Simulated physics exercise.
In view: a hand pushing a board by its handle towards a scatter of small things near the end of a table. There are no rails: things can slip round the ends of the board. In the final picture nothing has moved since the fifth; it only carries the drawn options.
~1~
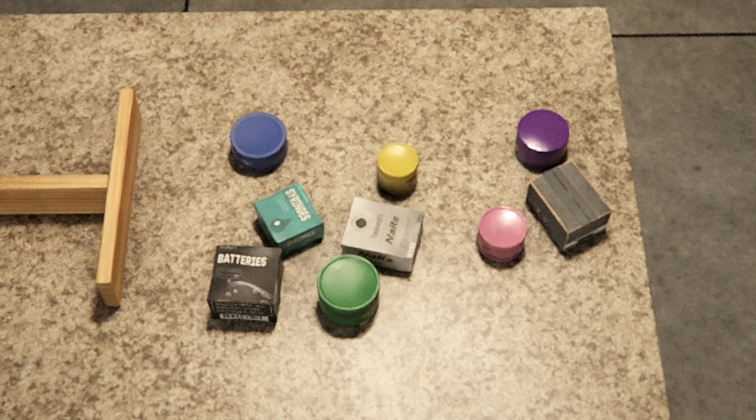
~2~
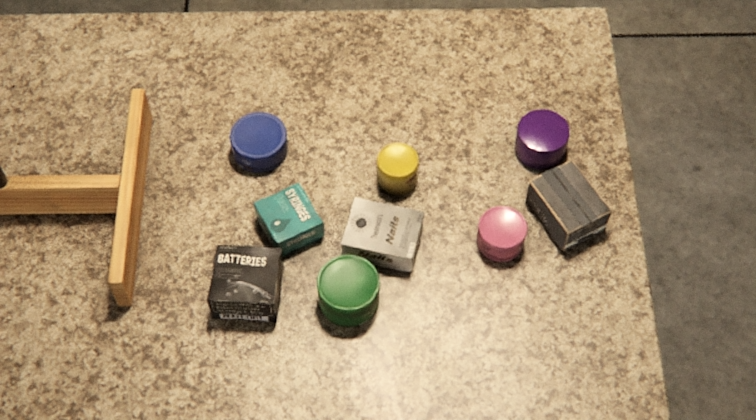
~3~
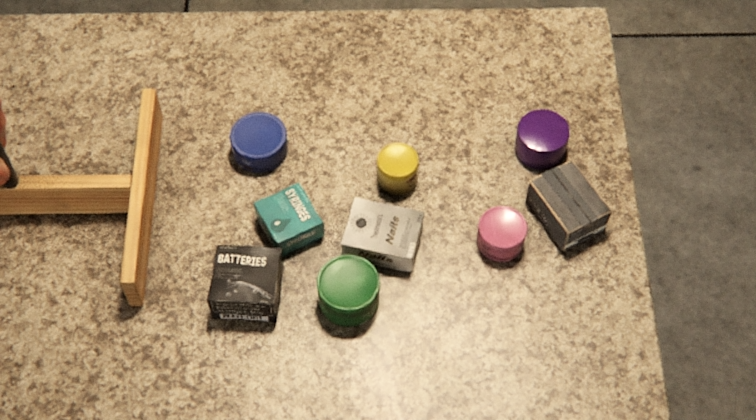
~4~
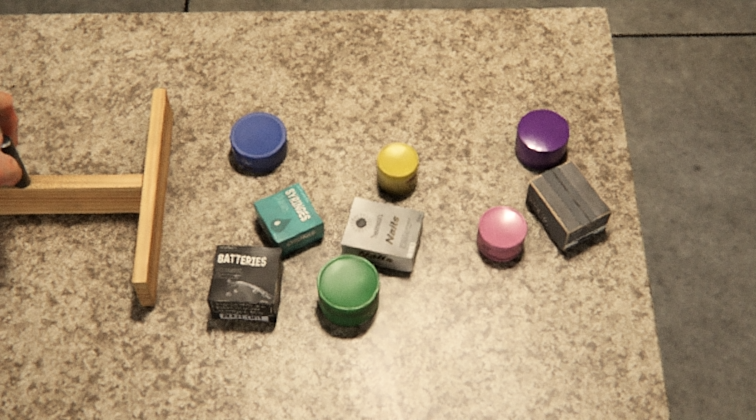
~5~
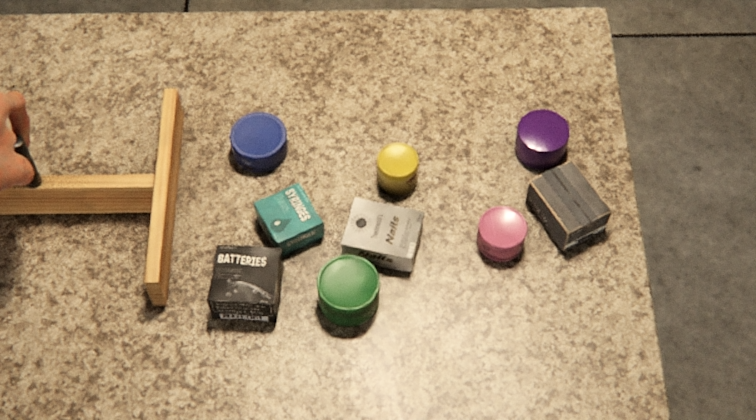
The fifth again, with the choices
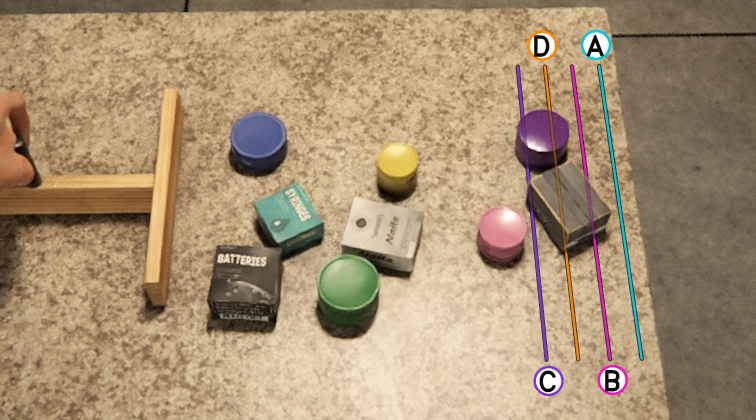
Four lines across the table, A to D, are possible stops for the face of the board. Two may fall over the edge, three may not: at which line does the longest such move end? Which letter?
C.
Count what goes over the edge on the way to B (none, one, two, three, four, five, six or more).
By then, five.
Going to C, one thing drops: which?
It is the pink jar.
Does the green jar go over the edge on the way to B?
Yes.
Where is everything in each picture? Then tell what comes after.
In the first picture, turquoise box (289, 220); blue tub (259, 143); grey box (568, 205).
In the second picture, board (127, 180); purple pot (542, 139).
In the third picture, board (138, 180); white box (383, 235).
In the fourth picture, board (150, 180); pink jar (501, 235).
In the fifth picture, board (161, 180); turquoise box (289, 220); blue tub (259, 143); grey box (568, 205).
On the marked copy, A at (619, 201); B at (589, 201); C at (531, 202); D at (560, 202).
With C. Early on, board (294, 178); green jar (400, 291); black box (335, 282).
Further on, board (425, 177); grey box (588, 199); pink jar (586, 257).
At the end, board (530, 175); pink jar over the edge; grey box (640, 181); one fallen.
As for the rest, A drops nine; B drops five; D drops five.
